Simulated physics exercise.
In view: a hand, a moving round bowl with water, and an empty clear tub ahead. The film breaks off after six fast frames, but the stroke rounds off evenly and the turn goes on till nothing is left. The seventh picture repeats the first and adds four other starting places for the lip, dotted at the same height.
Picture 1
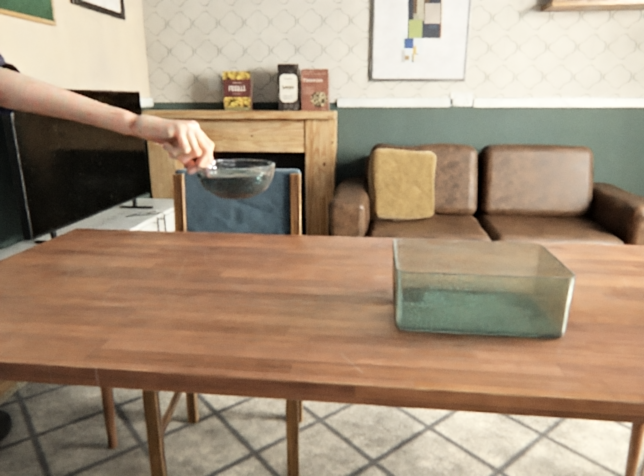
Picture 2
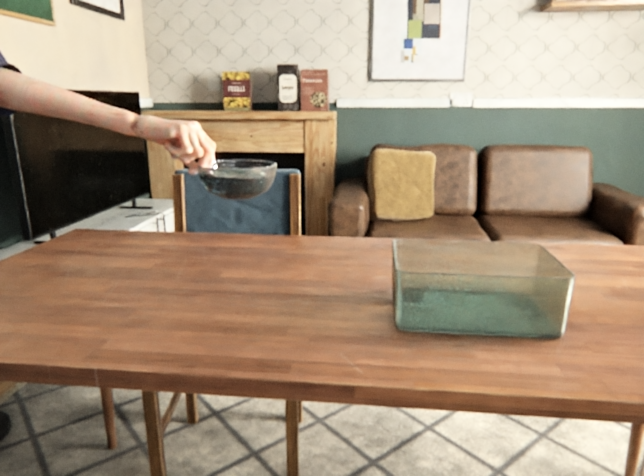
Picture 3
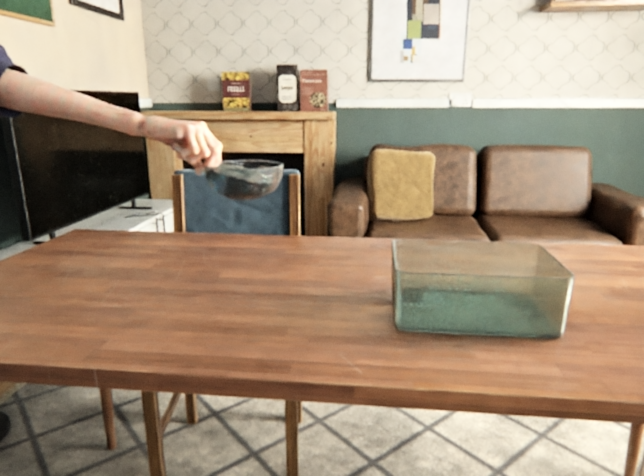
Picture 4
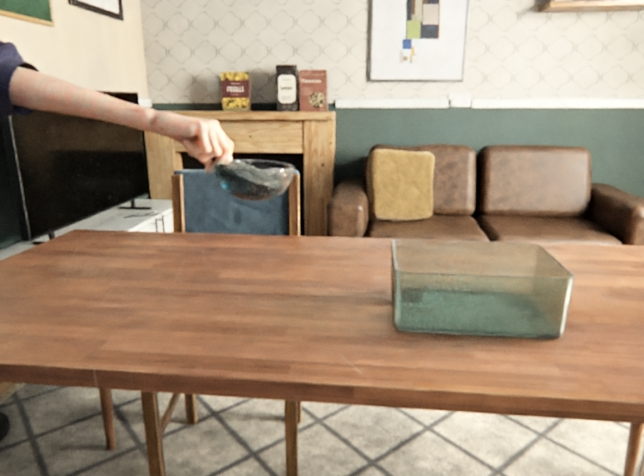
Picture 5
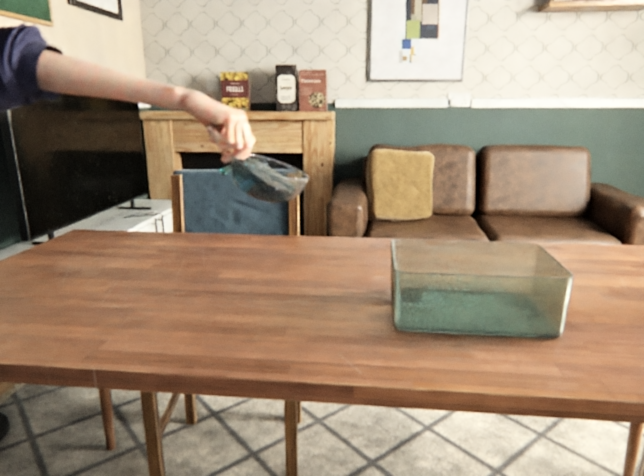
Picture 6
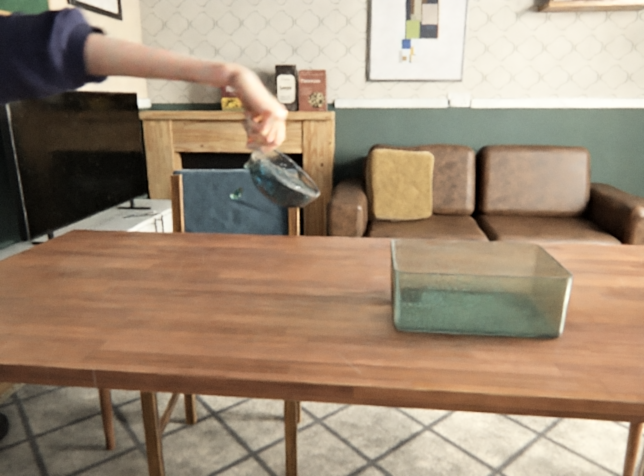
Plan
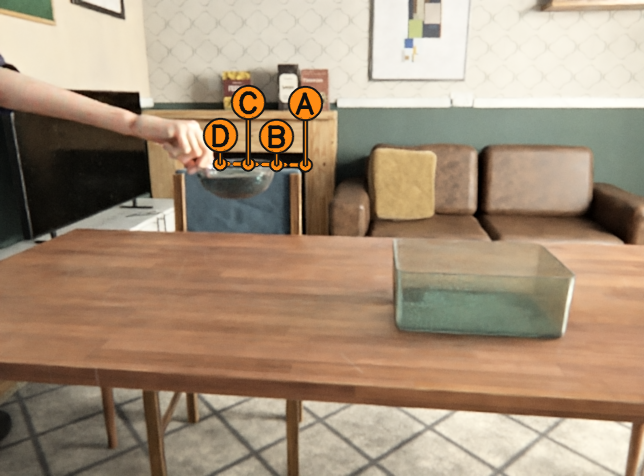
Living room, a hand holding a round glass bowl over a wooden table, moving slightly right and tilting it toward a clear tub.
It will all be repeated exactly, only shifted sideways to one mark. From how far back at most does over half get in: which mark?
I would pick spot A.
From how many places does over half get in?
One of the four.
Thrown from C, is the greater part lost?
Yes, that goes wrong.
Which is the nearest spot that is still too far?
The answer is B.
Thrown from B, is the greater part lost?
Yes.
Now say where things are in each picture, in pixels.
Upright, lip at (272, 164); tub from (395, 327) to (564, 336); nothing has left yet, in the first picture.
Upright, lip at (274, 164); nothing has left yet, in the second picture.
Upright, lip at (281, 165); nothing has left yet, in the third picture.
Tipped about 3°, lip at (291, 167); water is over the rim, down to (215, 163), in the fourth picture.
Tipped about 18°, lip at (306, 177); water is over the rim, down to (224, 173), in the fifth picture.
Tipped about 41°, lip at (318, 193); water is over the rim, down to (234, 196), in the sixth picture.
In orange, A at (305, 165); B at (276, 164); C at (248, 164); D at (220, 163).
If A is chosen, about 72 % lands in the tub, 21 % falls short and 7 % goes beside or beyond.
If B is chosen, about 14 % lands in the tub, 82 % falls short and 4 % goes beside or beyond.
If C is chosen, about 0 % lands in the tub, 98 % falls short.
If D is chosen, about 0 % lands in the tub, 100 % falls short.
